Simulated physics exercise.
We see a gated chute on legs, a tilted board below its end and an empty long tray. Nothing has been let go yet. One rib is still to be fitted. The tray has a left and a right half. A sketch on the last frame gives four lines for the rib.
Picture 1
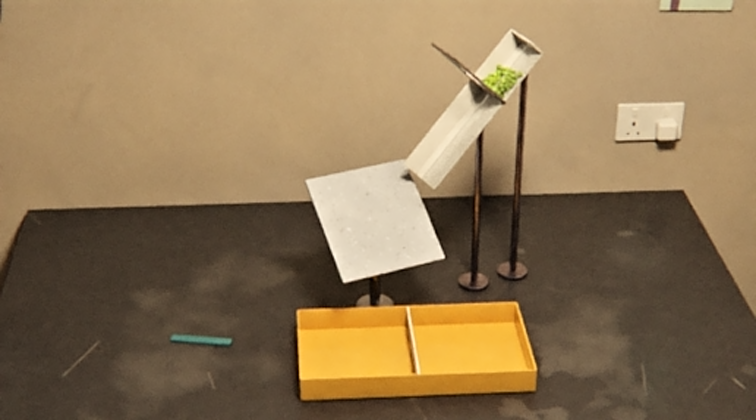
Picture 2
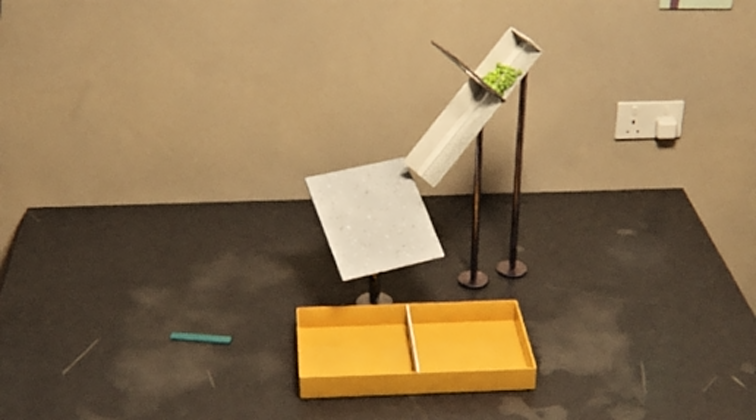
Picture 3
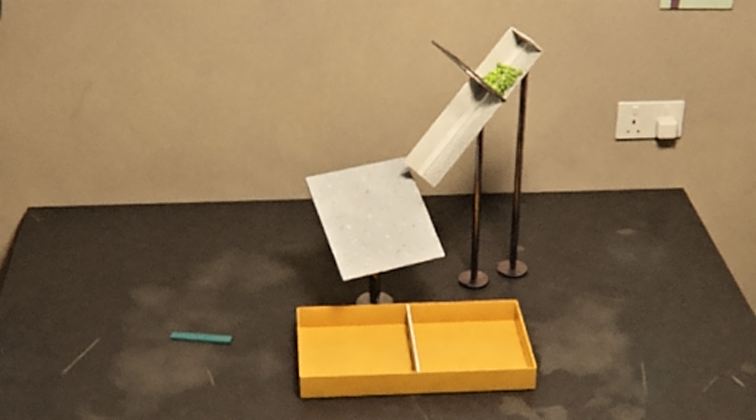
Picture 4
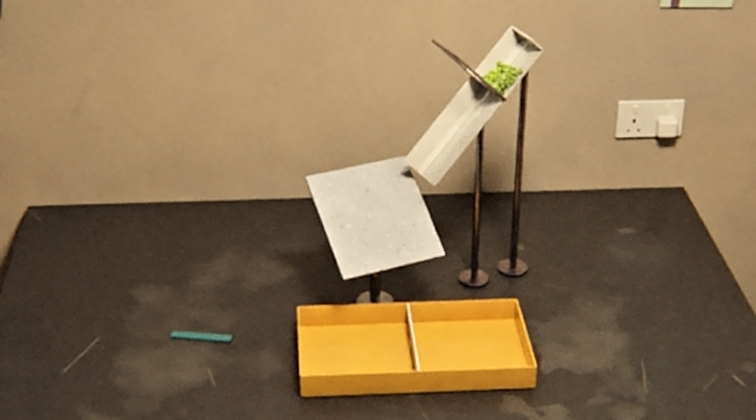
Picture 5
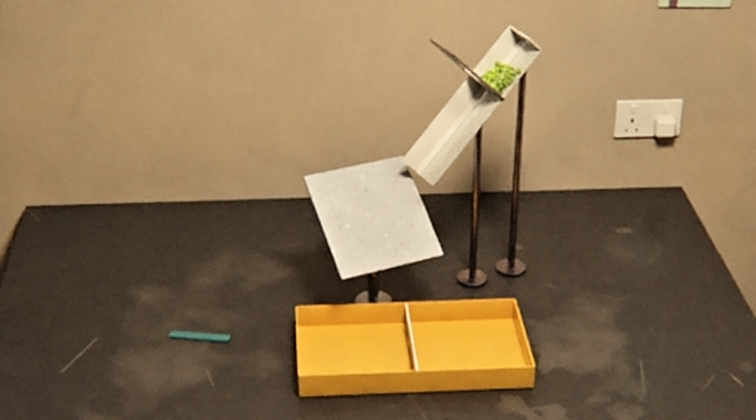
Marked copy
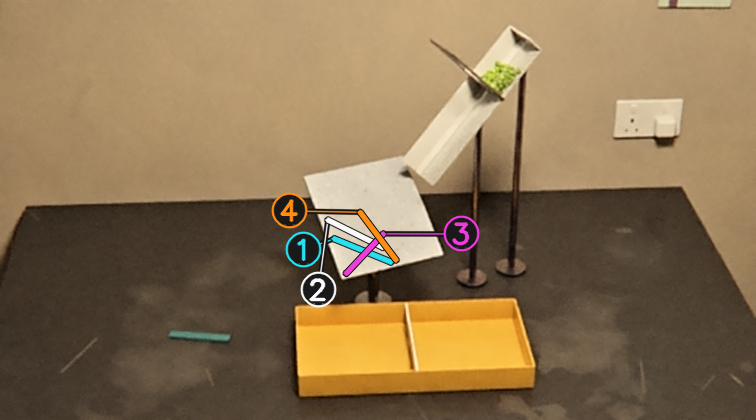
Green peas resting behind the closed gate of a sloping white chute, above a tilted board and an empty yellow divided tray.
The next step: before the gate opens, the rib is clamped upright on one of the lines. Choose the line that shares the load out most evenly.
It is 2.
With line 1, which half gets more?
More lands on the right.
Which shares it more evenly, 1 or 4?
Line 1.
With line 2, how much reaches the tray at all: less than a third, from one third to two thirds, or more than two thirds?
More than two thirds.
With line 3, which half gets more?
Left.
On the marked copy, line 1 from (334, 238) to (391, 262); line 2 from (327, 220) to (382, 247); line 3 from (383, 233) to (346, 273); line 4 from (360, 212) to (396, 260).
With 1, of what is caught, a small part in the left half, most in the right.
With 2, of what is caught, about a third in the left half, about two thirds in the right.
With 3, of what is caught, most in the left half, a small part in the right.
With 4, of what is caught, a stray few in the left half, nearly all in the right.
